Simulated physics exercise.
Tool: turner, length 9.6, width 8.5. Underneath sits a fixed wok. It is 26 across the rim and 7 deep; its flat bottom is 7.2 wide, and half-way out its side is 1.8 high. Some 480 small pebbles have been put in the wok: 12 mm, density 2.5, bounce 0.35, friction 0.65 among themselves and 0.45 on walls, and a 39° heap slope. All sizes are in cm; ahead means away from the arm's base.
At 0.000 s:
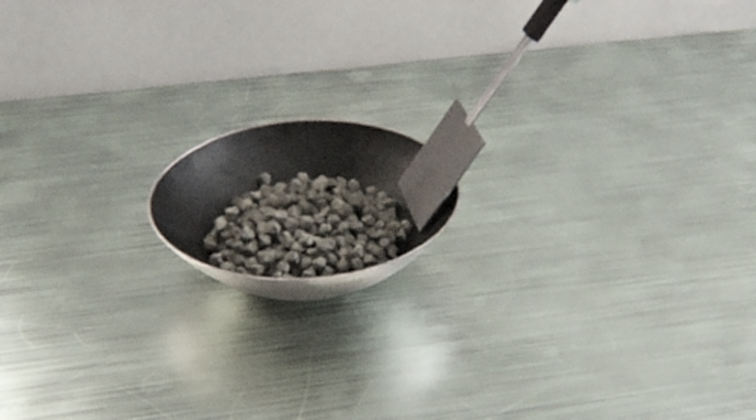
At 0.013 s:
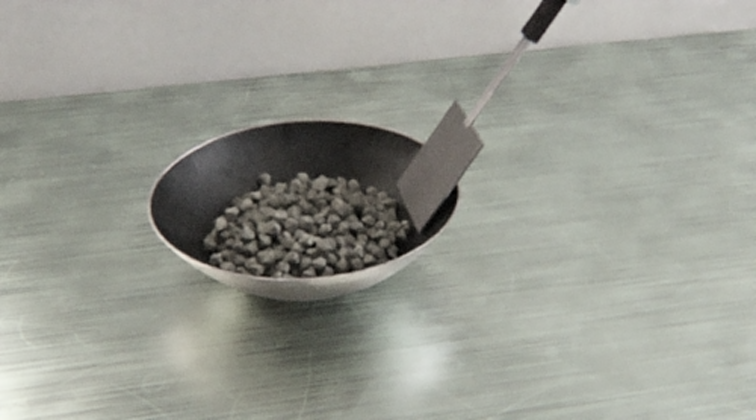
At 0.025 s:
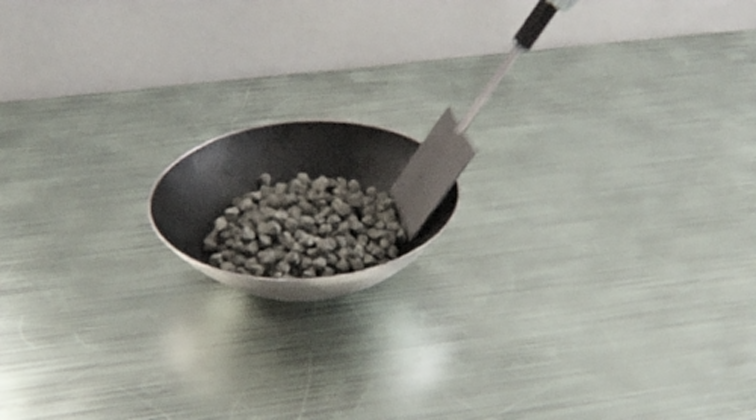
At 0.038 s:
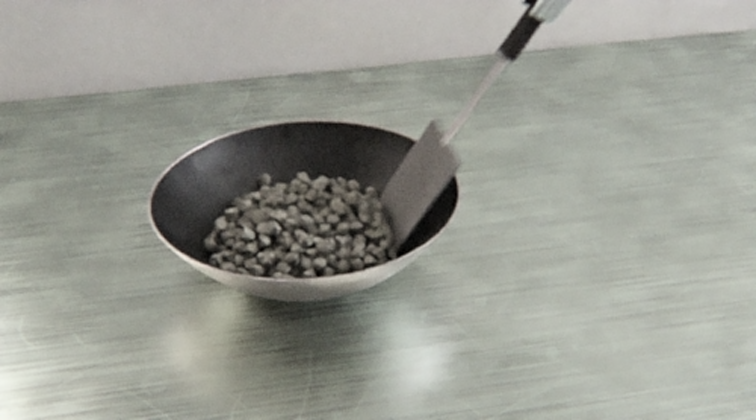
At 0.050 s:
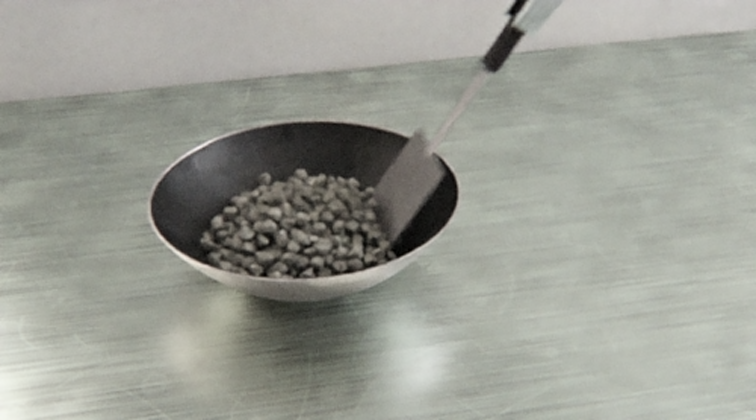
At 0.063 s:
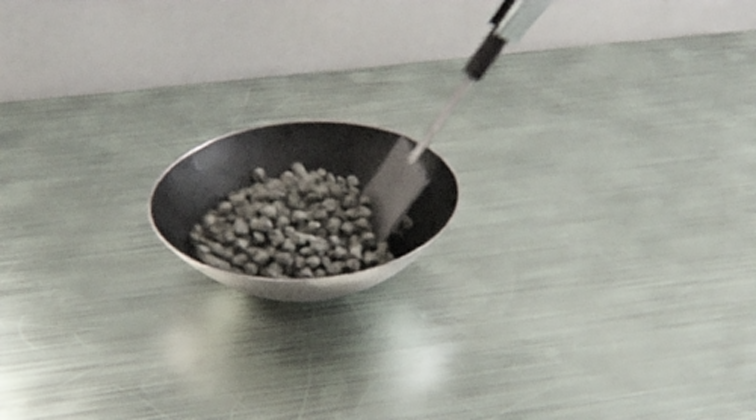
A flat metal turner with a black handle dipped into the right side of a dark wok and slid leftward, nudging the heap of small gray pebbles slightly toward the left.
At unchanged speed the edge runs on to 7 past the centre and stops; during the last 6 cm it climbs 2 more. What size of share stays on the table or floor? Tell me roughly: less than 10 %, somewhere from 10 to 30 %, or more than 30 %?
More than 30 %.
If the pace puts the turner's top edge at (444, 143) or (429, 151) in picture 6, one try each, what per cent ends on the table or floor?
30 % and 50 %.
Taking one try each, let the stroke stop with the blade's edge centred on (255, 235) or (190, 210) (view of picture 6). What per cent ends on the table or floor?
Try 1: Approx. 20 %; try 2: Approx. 65 %.
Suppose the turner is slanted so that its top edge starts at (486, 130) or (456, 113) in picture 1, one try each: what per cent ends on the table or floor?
Close to 50 and 50 percent respectively.
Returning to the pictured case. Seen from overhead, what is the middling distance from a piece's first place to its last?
Somewhere near 15 centimetres, I reckon.
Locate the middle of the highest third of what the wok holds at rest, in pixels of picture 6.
Around (212, 239).
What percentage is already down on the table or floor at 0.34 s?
Some 10 per cent.
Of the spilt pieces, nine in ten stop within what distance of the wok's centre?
About 40 cm from the centre.
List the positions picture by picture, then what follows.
The first frame shows turner top edge at (471, 120), sloping 56°; upper third of the load around (308, 221), from x 210 to 405, top at y 180; 481 in the wok.
The second frame shows turner top edge at (470, 121), sloping 56°; upper third of the load around (308, 222), from x 210 to 405, top at y 180.
The third frame shows turner top edge at (462, 128), sloping 56°; upper third of the load around (308, 222), from x 210 to 405, top at y 180.
The fourth frame shows turner top edge at (447, 139), sloping 56°; upper third of the load around (307, 222), from x 210 to 405, top at y 180.
The fifth frame shows turner top edge at (431, 150), sloping 56°; upper third of the load around (307, 220), from x 210 to 405, top at y 175.
The sixth frame shows turner top edge at (414, 157), sloping 56°; upper third of the load around (295, 219), from x 195 to 405, top at y 170; 481 in the wok.
By 0.09 s, sloping 56°, highest piece 7 above the table; 481 in the wok.
By 0.12 s, sloping 56°, highest piece 9 above the table; 479 in the wok, 2 on the blade or in flight.
By 0.34 s, sloping 56°, highest piece 17 above the table; 233 in the wok, 52 on the table or floor, 196 on the blade or in flight.
By 1.39 s, sloping 56°, highest piece 6 above the table; 248 on the table or floor, 233 in the wok.
Final count, 248 on the table or floor, 233 in the wok. That is 52 % on the table or floor.
